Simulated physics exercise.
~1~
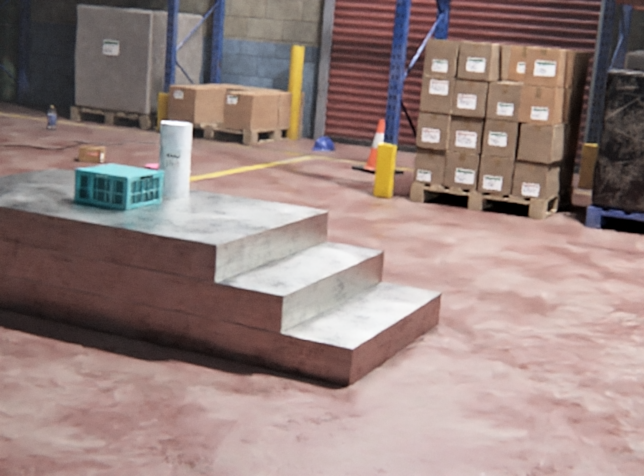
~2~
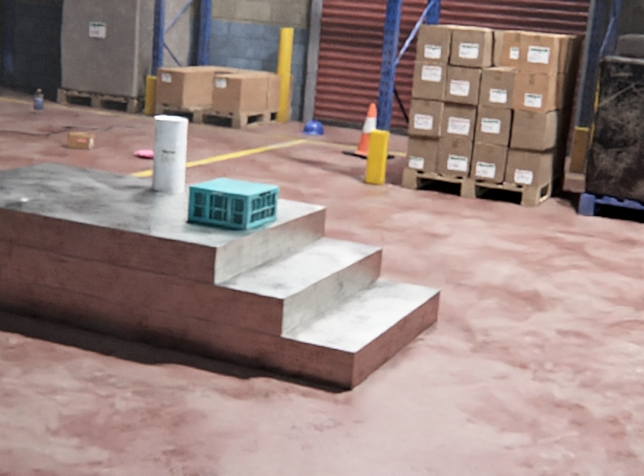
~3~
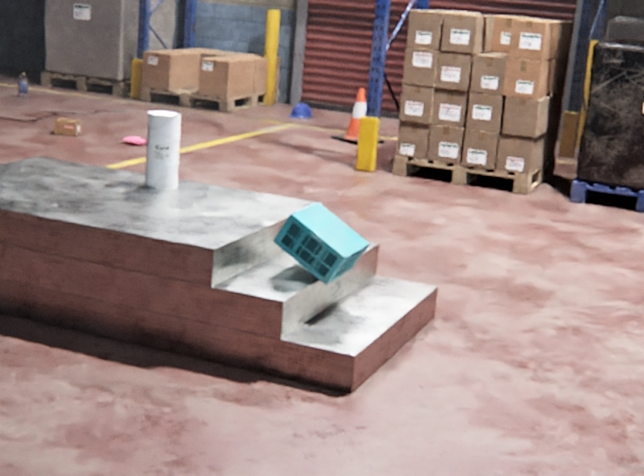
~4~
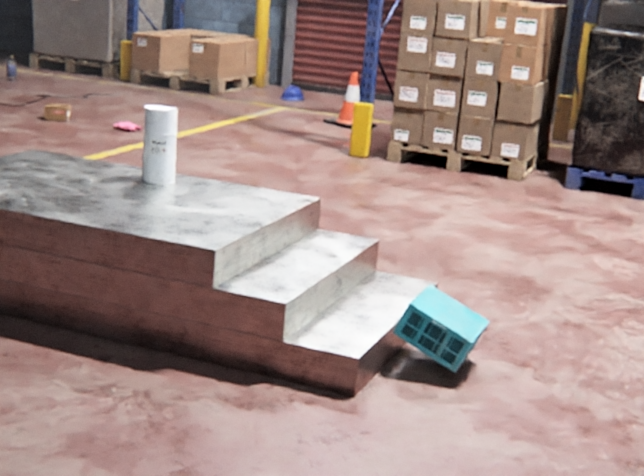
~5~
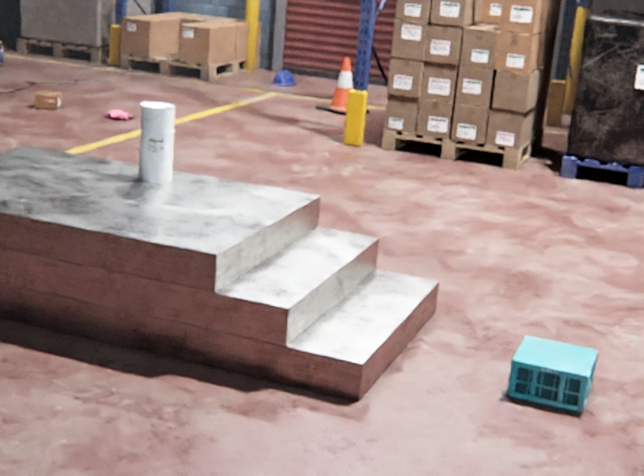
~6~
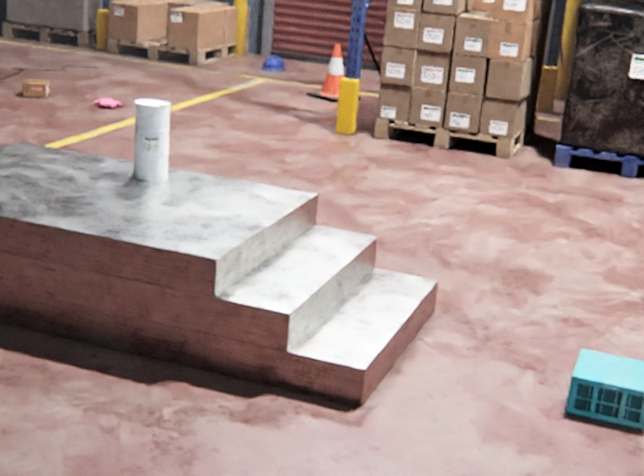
A turquoise crate slides to the right along the top of a low stepped platform in a warehouse, passing in front of a white canister. It reaches the edge and tips over, tilting as it drops down the steps. Still tilted, it tumbles off the lowest step and comes down to the reddish floor. There it settles level and carries on sliding right, away from the platform. It ends on the floor at the far right of the view, while the white canister still stands upright on the platform.
